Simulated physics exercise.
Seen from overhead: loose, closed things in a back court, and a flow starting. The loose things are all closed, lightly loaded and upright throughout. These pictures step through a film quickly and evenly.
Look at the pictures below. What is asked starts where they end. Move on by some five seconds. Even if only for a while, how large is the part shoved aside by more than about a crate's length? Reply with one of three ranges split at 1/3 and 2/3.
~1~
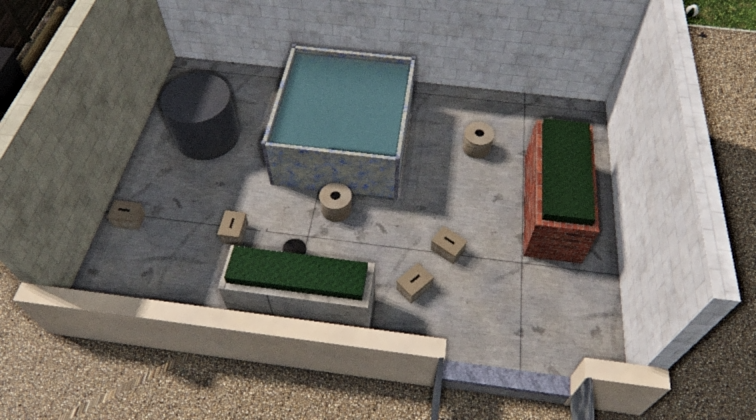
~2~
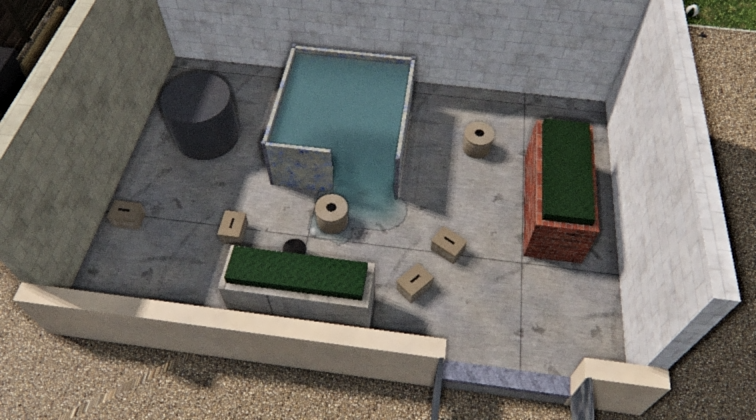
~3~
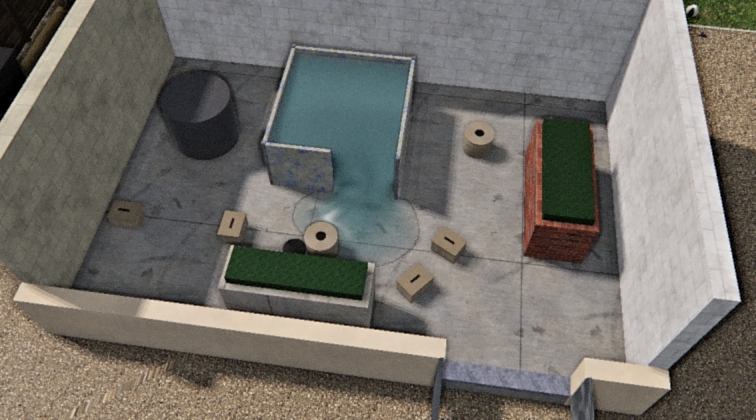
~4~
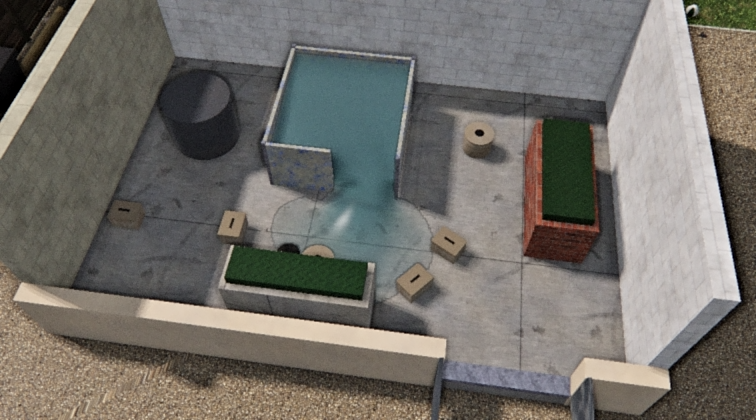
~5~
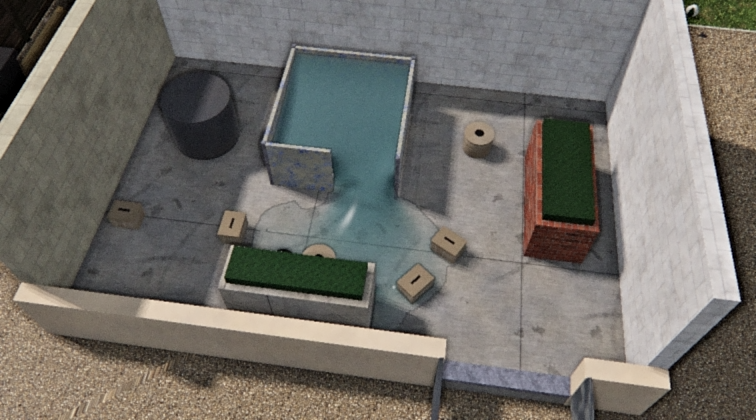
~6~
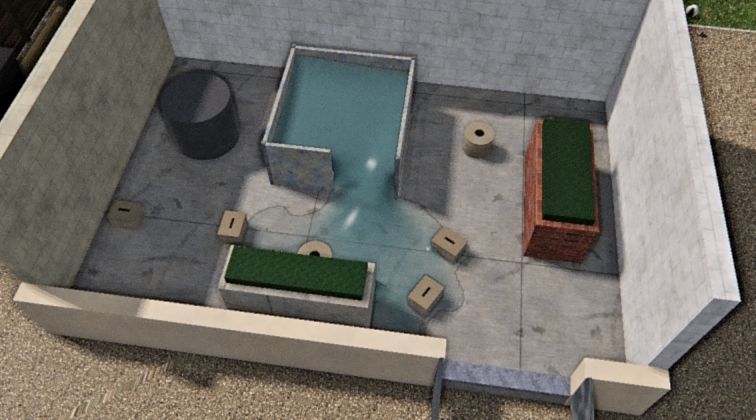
2/3 or more.
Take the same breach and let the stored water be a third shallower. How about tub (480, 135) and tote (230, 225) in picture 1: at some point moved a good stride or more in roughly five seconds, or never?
So the first came up short, and the second made it that far.
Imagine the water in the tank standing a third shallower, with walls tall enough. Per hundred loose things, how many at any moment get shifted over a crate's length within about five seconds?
Near 90 per cent of the loose things.
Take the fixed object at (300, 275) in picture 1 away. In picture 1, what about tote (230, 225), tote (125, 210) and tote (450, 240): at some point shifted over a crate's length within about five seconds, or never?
Fell short, went the distance and went the distance.
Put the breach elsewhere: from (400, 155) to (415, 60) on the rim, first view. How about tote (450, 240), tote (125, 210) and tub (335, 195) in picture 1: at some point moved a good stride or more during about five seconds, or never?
Lab note - in sequence: Made it that far; never that far; never that far.
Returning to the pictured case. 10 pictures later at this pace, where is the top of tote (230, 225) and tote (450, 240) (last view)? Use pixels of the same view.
Approximately (190, 157), and approximately (597, 283).
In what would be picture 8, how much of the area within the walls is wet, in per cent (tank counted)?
30 per cent or so.
A moment on, 4 of 7 are well off their spots; 2 afloat.
Next, 5 of 7 are well off their spots; 2 afloat.
Later, 6 of 7 are well off their spots; 5 afloat.
In the end, 6 of 7 are well off their spots, and 6 have been at some point; 5 afloat.
